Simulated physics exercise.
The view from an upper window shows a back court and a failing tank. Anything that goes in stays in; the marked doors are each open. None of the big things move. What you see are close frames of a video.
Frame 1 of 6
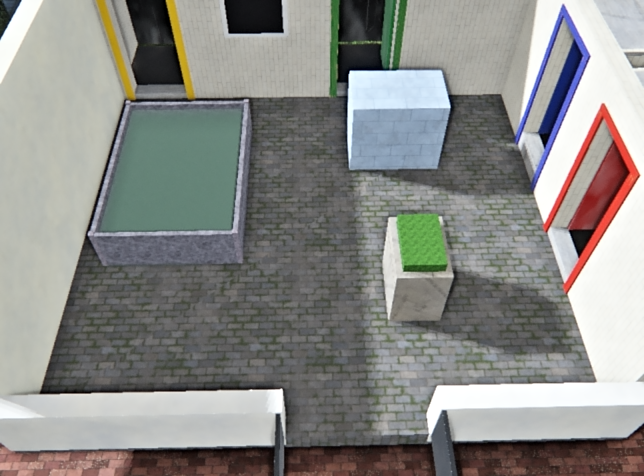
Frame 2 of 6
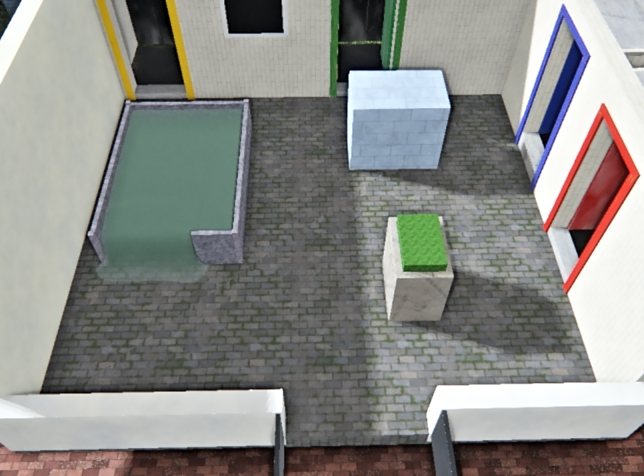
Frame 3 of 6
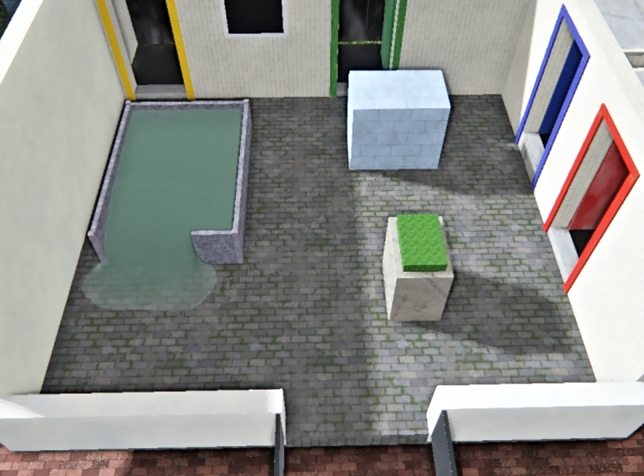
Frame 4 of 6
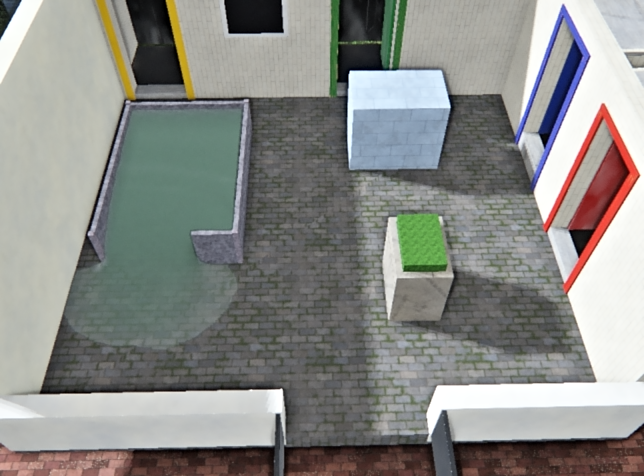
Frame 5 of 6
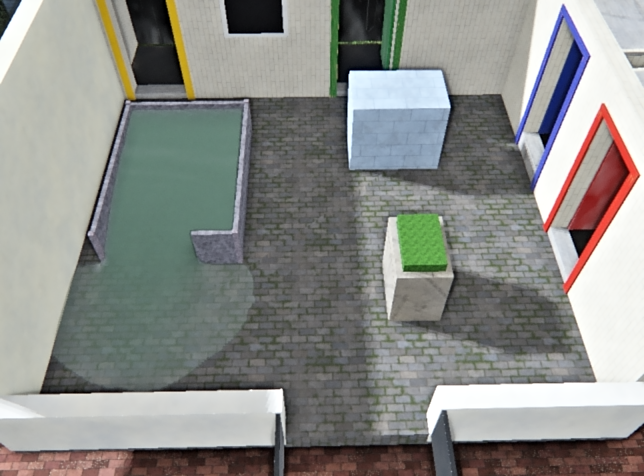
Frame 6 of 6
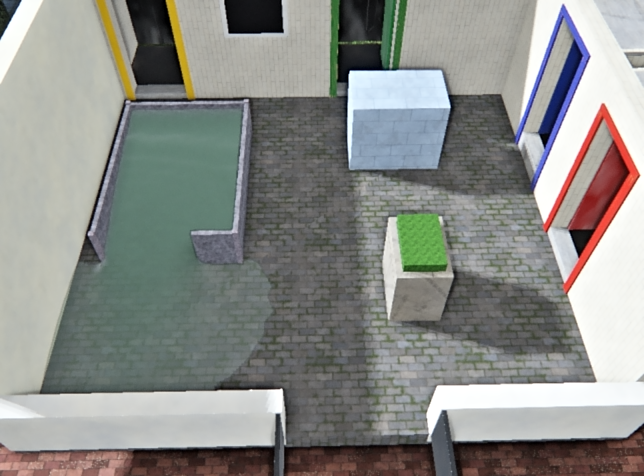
In a walled back court, part of the near side of an open tank on the left gave way, and greenish water poured out and spread across the paving toward the low front wall.
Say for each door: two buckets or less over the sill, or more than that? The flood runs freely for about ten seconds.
Green door - two or less, blue door - two or less, yellow door - two or less, red door - two or less.
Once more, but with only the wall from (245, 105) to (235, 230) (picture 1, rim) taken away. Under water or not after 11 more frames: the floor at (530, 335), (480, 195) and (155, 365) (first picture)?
Point by point: Untouched, swamped and untouched.
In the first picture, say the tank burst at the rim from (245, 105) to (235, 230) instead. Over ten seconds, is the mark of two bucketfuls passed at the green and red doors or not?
Lab note: Green door above the mark, red door above the mark.
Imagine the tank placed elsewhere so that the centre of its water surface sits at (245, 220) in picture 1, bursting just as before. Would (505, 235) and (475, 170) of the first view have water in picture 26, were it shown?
Points in order: Bare; bare.
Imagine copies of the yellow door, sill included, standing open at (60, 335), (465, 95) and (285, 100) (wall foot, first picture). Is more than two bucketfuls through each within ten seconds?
The first new doorway tops it, the second comes up short, the third comes up short.
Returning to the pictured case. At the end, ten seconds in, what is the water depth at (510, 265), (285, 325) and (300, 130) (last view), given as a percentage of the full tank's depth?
Going place by place: 10 %, 8 % and 14 %.
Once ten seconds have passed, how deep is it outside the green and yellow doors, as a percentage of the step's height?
I'd put it at close to 90 and 50 per cent.
A moment on, water covers 20 % of the floor; the green door not reached, the blue door not reached, the yellow door not reached, the red door not reached.
Next, water covers 20 % of the floor; the green door not reached, the blue door not reached, the yellow door not reached, the red door not reached.
Then, water covers 40 % of the floor; the green door not reached, the blue door not reached, the yellow door not reached, the red door not reached.
Later, water covers 75 % of the floor; the green door not reached, the blue door wet at the sill, nothing in, the yellow door under two buckets in, the red door wet at the sill, nothing in.
In the end, water covers 95 % of the floor; the green door wet at the sill, nothing in, the blue door wet at the sill, nothing in, the yellow door under two buckets in, the red door wet at the sill, nothing in.
